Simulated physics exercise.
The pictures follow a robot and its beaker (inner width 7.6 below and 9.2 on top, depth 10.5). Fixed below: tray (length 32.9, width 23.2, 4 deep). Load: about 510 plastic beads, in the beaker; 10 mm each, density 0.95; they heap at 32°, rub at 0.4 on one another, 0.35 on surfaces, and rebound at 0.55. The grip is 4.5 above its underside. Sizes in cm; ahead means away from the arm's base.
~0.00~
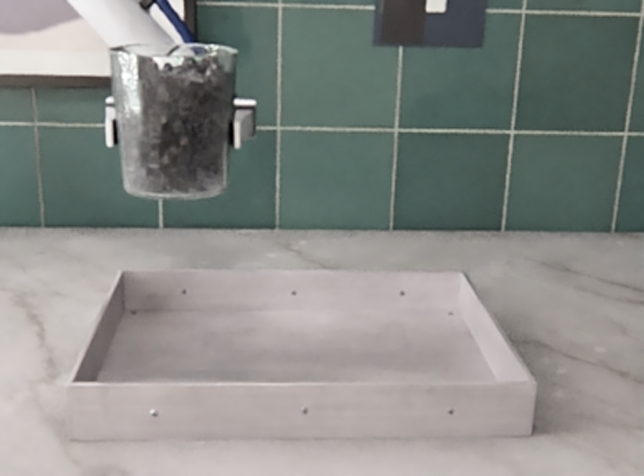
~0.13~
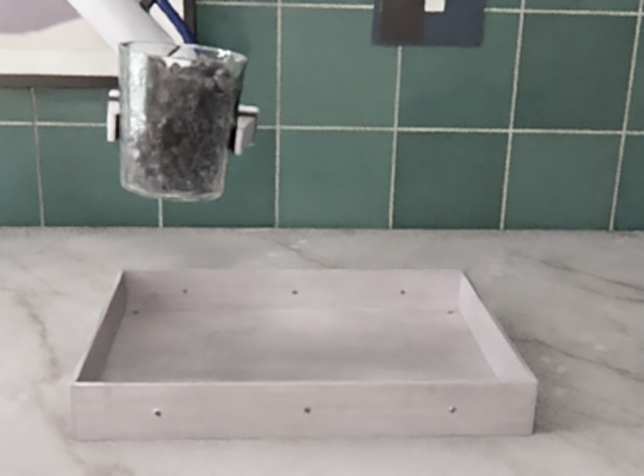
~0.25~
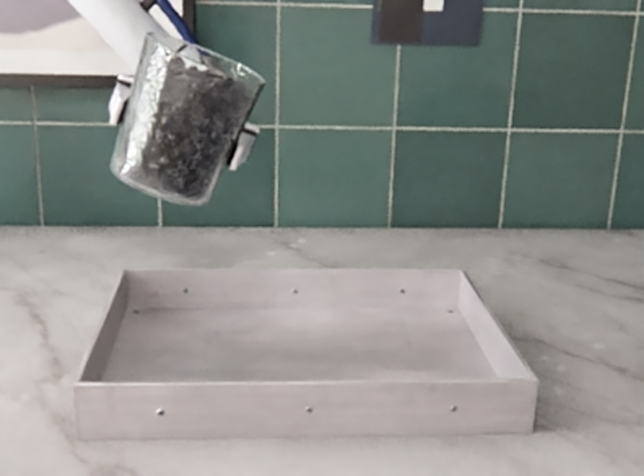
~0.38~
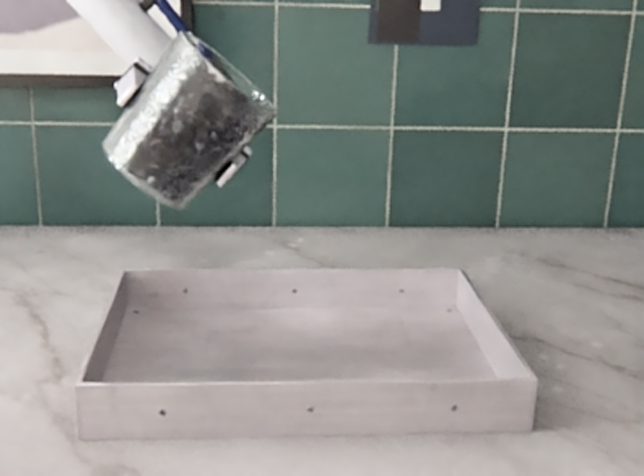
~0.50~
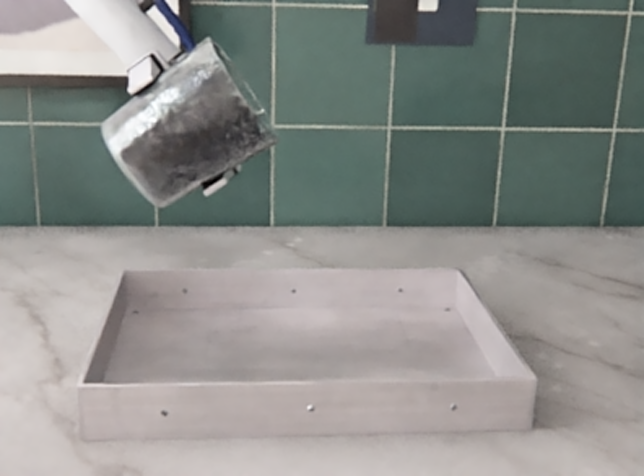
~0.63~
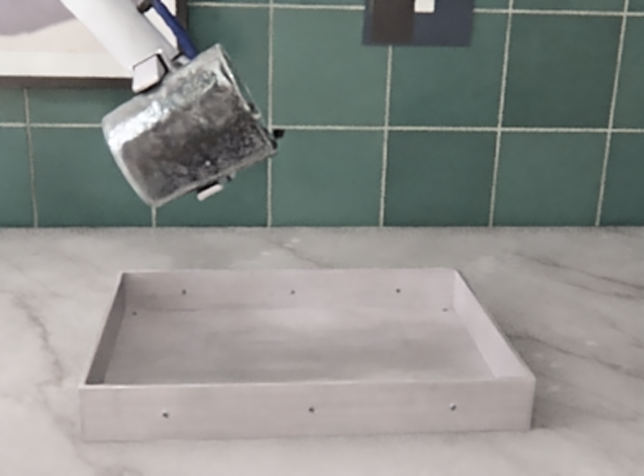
A robot arm tilting a clear beaker of dark beads steadily to the right above an empty shallow tray on a marble counter.
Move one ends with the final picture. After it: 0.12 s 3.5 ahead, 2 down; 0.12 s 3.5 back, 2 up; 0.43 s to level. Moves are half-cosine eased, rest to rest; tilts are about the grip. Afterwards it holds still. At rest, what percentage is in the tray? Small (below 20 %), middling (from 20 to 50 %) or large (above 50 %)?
In the tray the share is small, below 20 %.
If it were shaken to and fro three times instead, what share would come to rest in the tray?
Then about 25 per cent.
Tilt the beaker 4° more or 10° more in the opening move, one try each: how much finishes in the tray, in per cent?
About 15 and 25 per cent.
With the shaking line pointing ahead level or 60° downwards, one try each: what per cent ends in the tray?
About 25 and 5 per cent.
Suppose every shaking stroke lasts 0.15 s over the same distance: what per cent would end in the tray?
In that case some 10 per cent.
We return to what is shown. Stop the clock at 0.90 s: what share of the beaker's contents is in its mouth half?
Some 45 per cent.
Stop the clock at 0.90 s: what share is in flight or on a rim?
Roughly 9 per cent.
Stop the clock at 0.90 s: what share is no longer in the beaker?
About 10 per cent by then.
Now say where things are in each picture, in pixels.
In the first picture, the beaker middle at (175, 122), level; upper third of the load around (173, 89), from x 120 to 225, top at y 65; 507 in the beaker.
In the second picture, the beaker middle at (178, 122), tilted 6° forward; upper third of the load around (176, 91), from x 130 to 230, top at y 60.
In the third picture, the beaker middle at (182, 123), tilted 21° forward; upper third of the load around (182, 94), from x 125 to 245, top at y 55.
In the fourth picture, the beaker middle at (186, 126), tilted 40° forward; upper third of the load around (188, 99), from x 115 to 250, top at y 60.
In the fifth picture, the beaker middle at (188, 129), tilted 55° forward; upper third of the load around (192, 103), from x 115 to 260, top at y 70.
In the sixth picture, the beaker middle at (188, 132), tilted 61° forward; upper third of the load around (192, 108), from x 115 to 280, top at y 75; 507 in the beaker.
After 0.90 s, tilted 60° forward, highest piece 23 above the table; 457 in the beaker, 5 in the tray, 45 in flight or on a rim.
After 1.17 s, tilted 13° forward, highest piece 26 above the table; 443 in the beaker, 63 in the tray, 1 on the table or floor.
After 1.50 s, level, highest piece 26 above the table; 443 in the beaker, 63 in the tray, 1 on the table or floor.
After 2.55 s, level, highest piece 26 above the table; 443 in the beaker, 63 in the tray, 1 on the table or floor.
In the end, 443 in the beaker, 63 in the tray, 1 on the table or floor. That is 12 % in the tray.
